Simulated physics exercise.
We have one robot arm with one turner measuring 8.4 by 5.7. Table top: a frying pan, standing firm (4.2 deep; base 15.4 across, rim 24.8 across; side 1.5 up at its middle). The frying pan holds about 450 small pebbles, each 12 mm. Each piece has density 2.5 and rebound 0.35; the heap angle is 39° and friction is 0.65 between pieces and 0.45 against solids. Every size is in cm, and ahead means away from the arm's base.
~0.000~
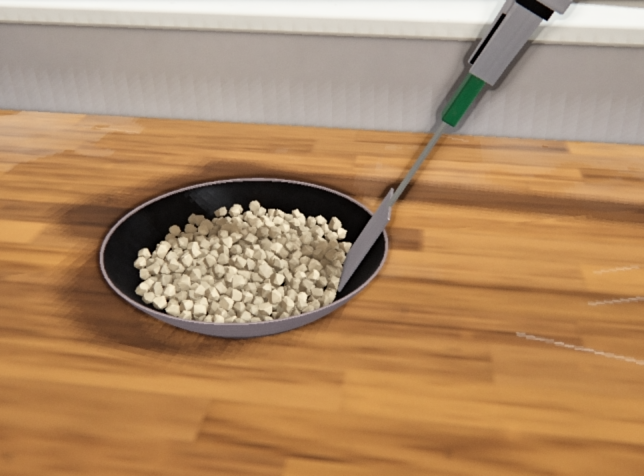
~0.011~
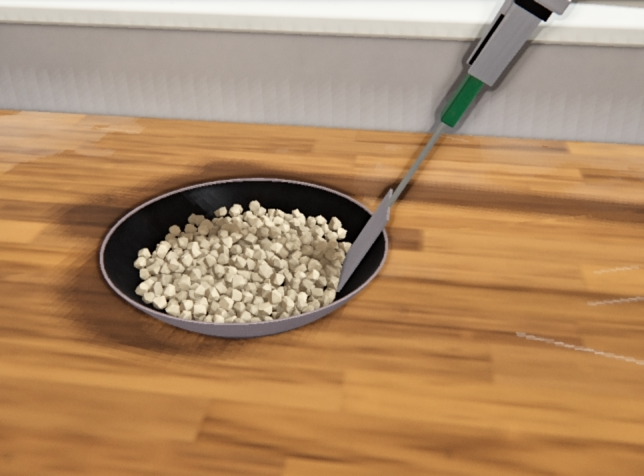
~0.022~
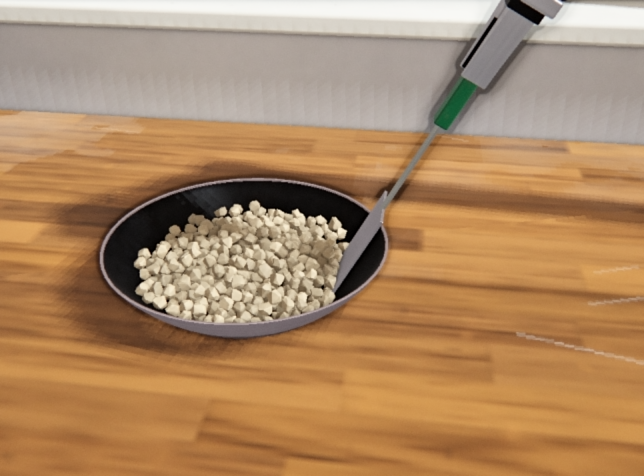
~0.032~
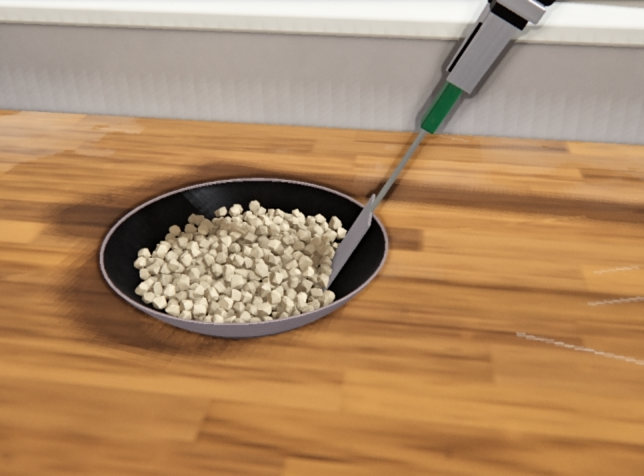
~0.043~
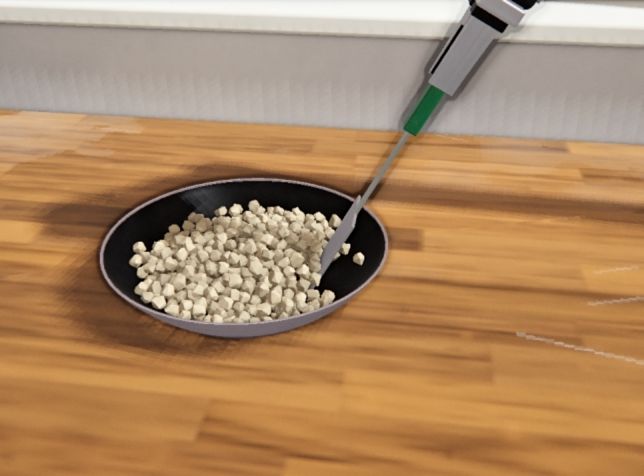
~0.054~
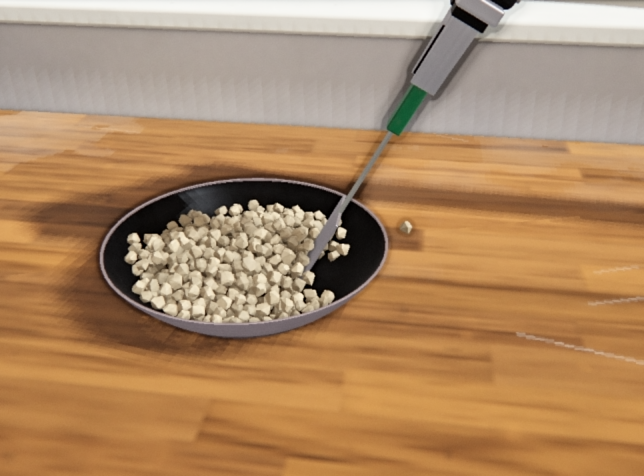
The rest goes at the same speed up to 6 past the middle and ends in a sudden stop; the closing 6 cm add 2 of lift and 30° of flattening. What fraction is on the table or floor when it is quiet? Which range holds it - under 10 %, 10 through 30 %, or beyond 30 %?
The range 10 through 30 % holds it.
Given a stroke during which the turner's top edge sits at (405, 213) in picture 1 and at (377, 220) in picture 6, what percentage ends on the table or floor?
Around 10 per cent finishes on the table or floor.
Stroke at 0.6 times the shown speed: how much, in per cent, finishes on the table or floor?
5 %.
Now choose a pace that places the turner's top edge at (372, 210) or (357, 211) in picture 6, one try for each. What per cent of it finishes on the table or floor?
Respectively, around 5 and 5 per cent.
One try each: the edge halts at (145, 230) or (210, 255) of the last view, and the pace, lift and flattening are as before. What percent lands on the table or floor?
Estimates, in order: 35 % and 5 %.
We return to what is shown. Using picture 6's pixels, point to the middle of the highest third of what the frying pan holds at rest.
It is centred around (160, 237).
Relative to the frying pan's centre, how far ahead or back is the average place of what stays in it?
4.0 cm ahead.
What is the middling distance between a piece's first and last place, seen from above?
The figure is about 5 cm.
By 0.08 s, sloping 62°, highest piece 15 above the table; 453 in the frying pan, 1 on the blade or in flight.
By 0.11 s, sloping 52°, highest piece 22 above the table; 453 in the frying pan, 1 on the blade or in flight.
By 0.32 s, sloping 32°, highest piece 56 above the table; 390 in the frying pan, 61 on the table or floor, 3 on the blade or in flight.
By 1.37 s, sloping 32°, highest piece 6 above the table; 390 in the frying pan, 64 on the table or floor.
Final count, 390 in the frying pan, 64 on the table or floor. That is 14 % on the table or floor.
